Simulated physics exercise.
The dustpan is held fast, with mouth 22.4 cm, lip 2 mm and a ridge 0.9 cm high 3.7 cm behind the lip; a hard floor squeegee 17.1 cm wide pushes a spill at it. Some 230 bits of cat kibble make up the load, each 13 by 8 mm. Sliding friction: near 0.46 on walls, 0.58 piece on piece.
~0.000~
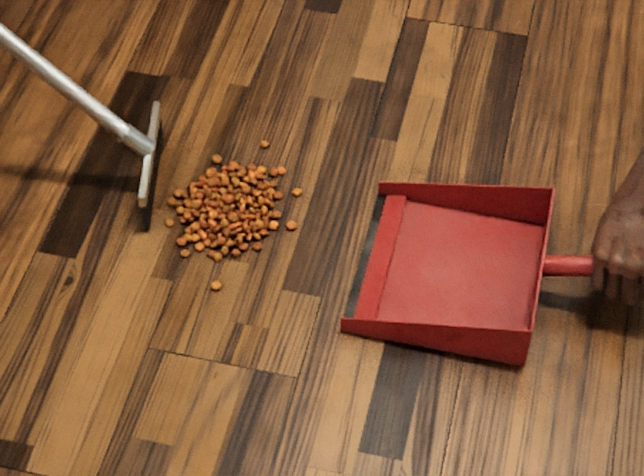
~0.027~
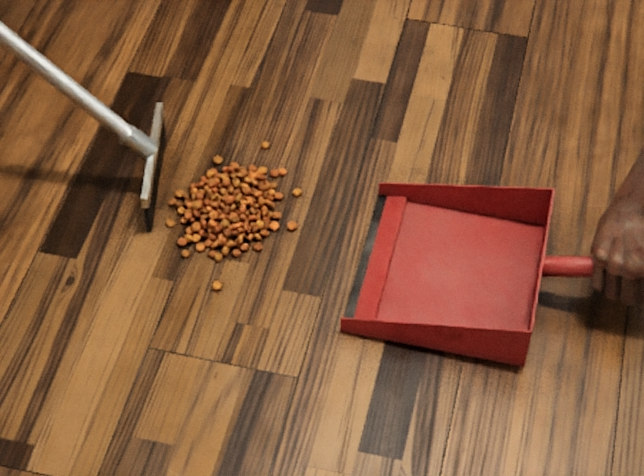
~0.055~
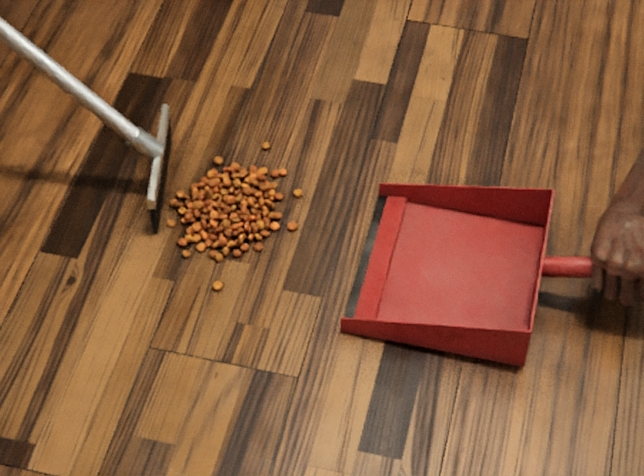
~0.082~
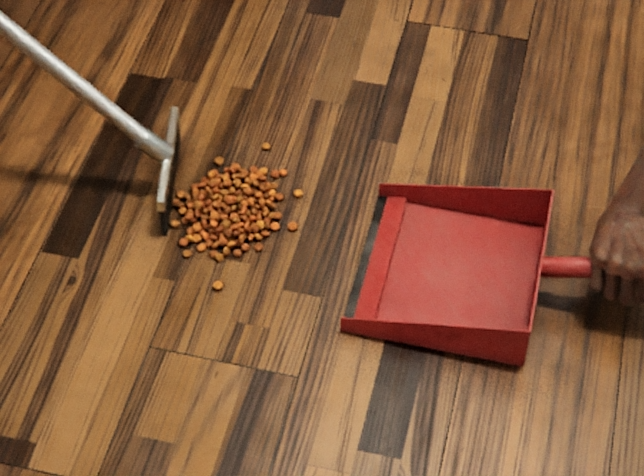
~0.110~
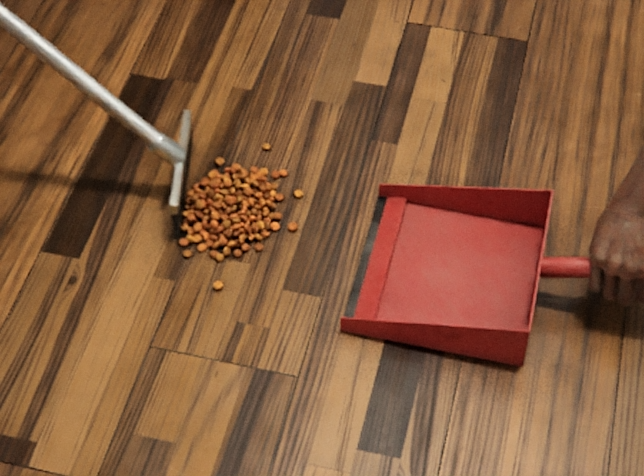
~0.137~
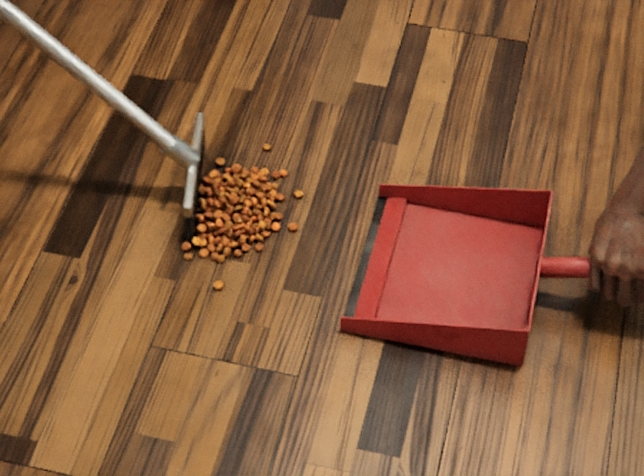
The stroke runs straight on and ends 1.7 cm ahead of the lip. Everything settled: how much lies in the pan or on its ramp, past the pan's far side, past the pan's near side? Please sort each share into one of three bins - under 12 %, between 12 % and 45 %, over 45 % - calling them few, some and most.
Pan: Some. Far side: Some. Near side: Few.
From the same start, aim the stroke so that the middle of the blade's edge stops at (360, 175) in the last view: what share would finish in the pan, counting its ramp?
Close to 15 in a hundred.
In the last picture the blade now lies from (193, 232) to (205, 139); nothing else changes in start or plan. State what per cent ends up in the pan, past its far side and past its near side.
Per cent by place - pan 15, far side 15, near side 0.
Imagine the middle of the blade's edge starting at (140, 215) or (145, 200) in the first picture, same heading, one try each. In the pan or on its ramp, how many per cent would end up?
I'd put it near 25 per cent for the first and near 30 per cent for the second.
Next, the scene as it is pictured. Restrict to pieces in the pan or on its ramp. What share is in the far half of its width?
About 80 %.
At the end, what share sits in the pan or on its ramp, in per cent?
I'd say close to 30 per cent.
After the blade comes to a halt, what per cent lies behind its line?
Around 15 in a hundred.
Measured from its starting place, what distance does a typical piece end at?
Roughly 18 centimetres.
After 0.30 s, middle of the blade 13 cm from the lip; 0 % over the lip, far side 15 %, near side 0 %.
Then, at 0.41 s, middle of the blade 6 cm from the lip; 0 % over the lip, far side 15 %, near side 0 %.
After 0.65 s, middle of the blade 3 cm from the lip; 30 % over the lip, far side 20 %, near side 0 %.
In the end, at 1.1 s, pan 30 %, far side 20 %, near side 0 %, in front of the lip or behind the blade 50 %.
